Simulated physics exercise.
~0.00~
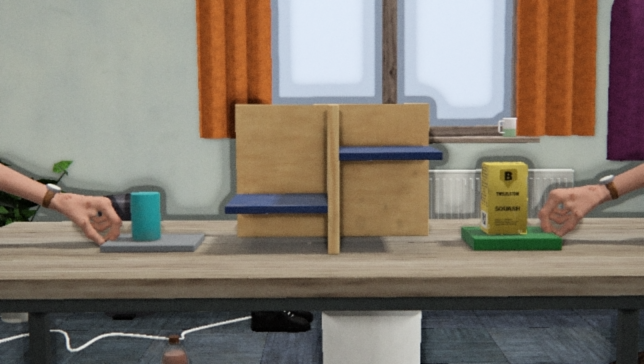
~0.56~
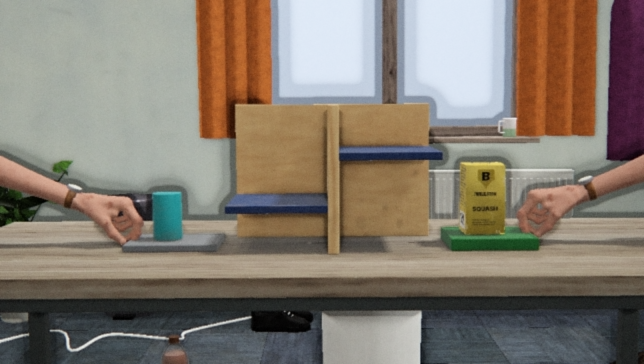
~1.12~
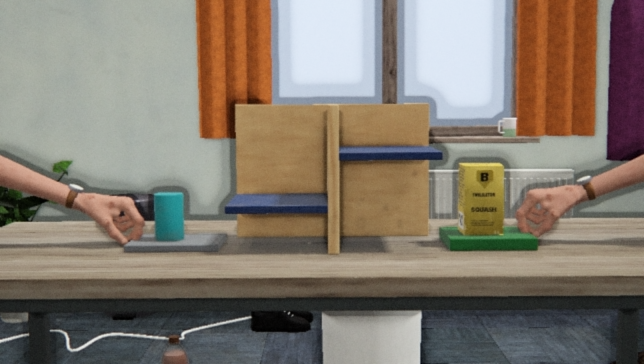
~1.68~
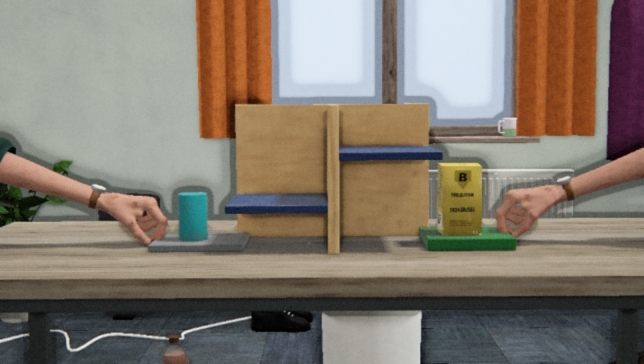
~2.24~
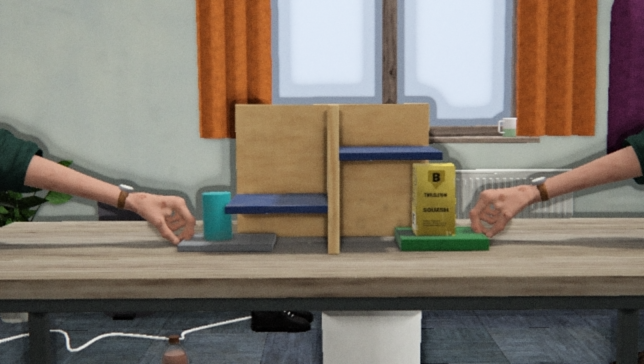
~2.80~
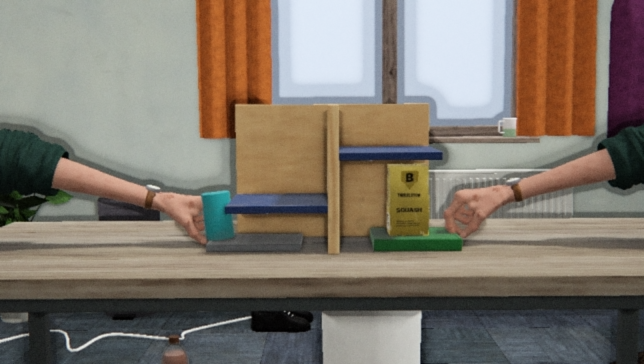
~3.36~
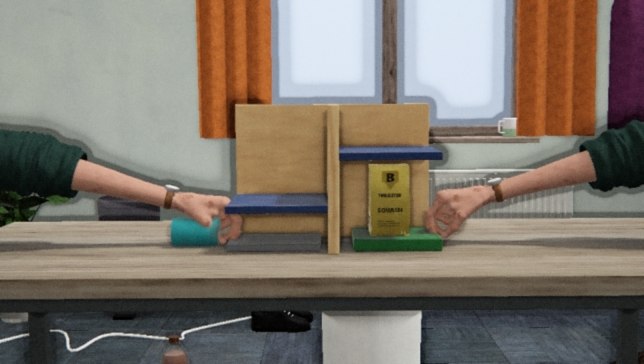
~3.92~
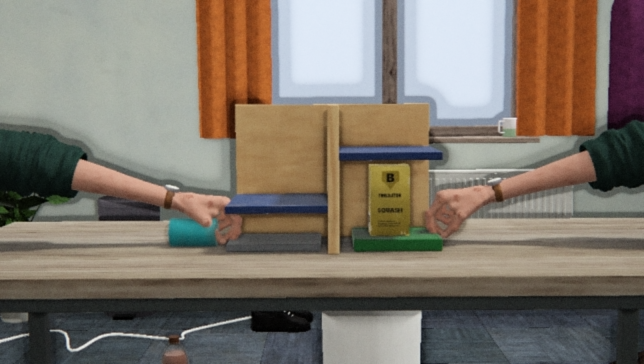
A turquoise candle was knocked over by the lower blue shelf as two hands slid trays inward from either side of a wooden stand, ending on its side, while the yellow carton on the green tray passed upright beneath the higher shelf.
